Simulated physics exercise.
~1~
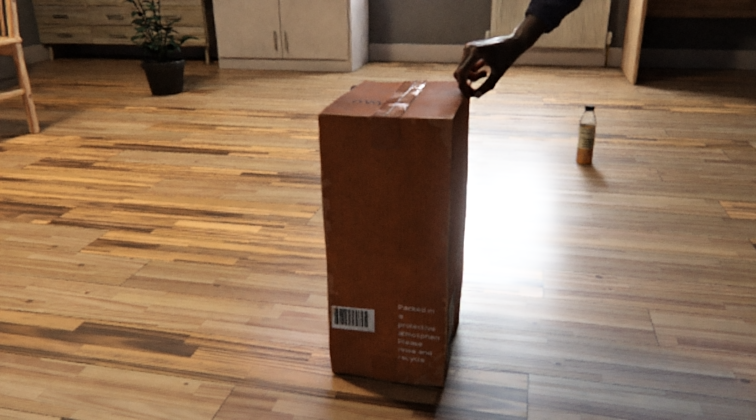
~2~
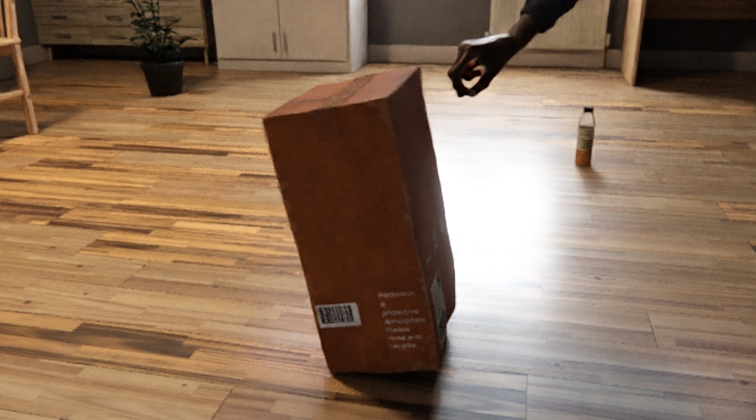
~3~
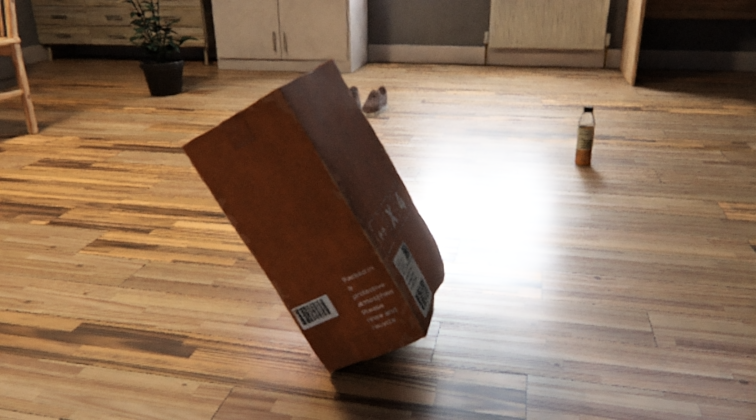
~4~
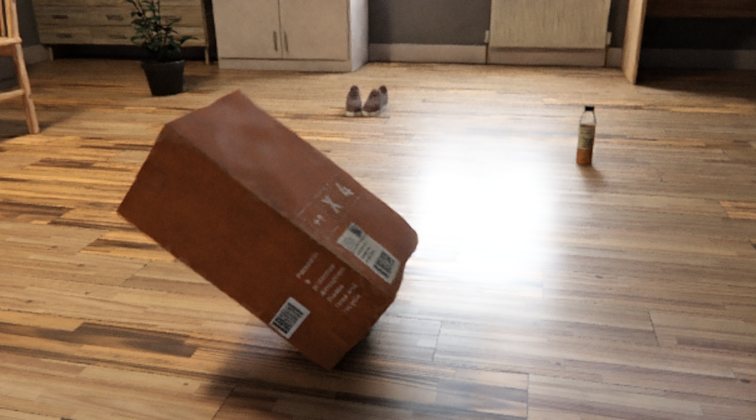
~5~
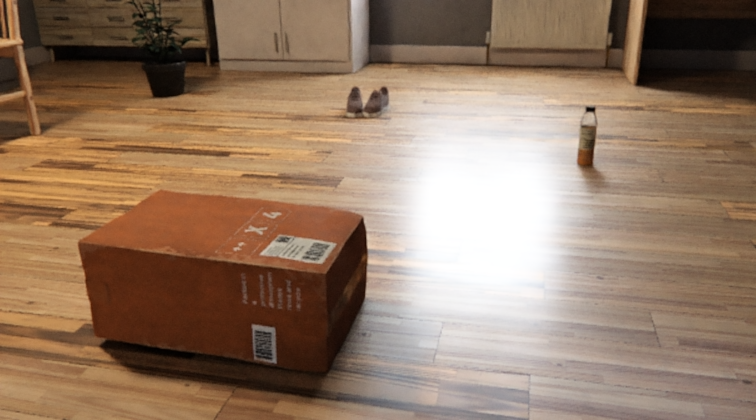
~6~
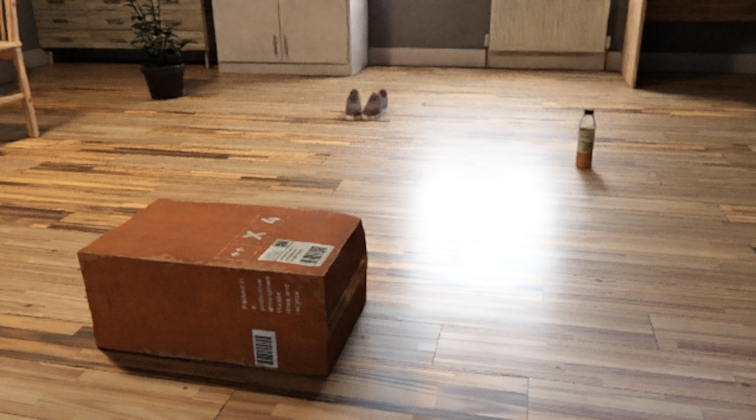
A tall orange-brown cardboard parcel stands upright on a glossy wood-plank floor, seen from slightly above in a room with pale cabinets and a potted plant at the back left. A small bottle of orange drink stands to the right beside a bright patch of light, and a dark-sleeved hand touches the parcel's top corner. The parcel tips left as the hand lets go and draws back out of view. It leans further and further, revealing a pair of shoes behind it. Finally it drops onto its side at the lower left and lies still.
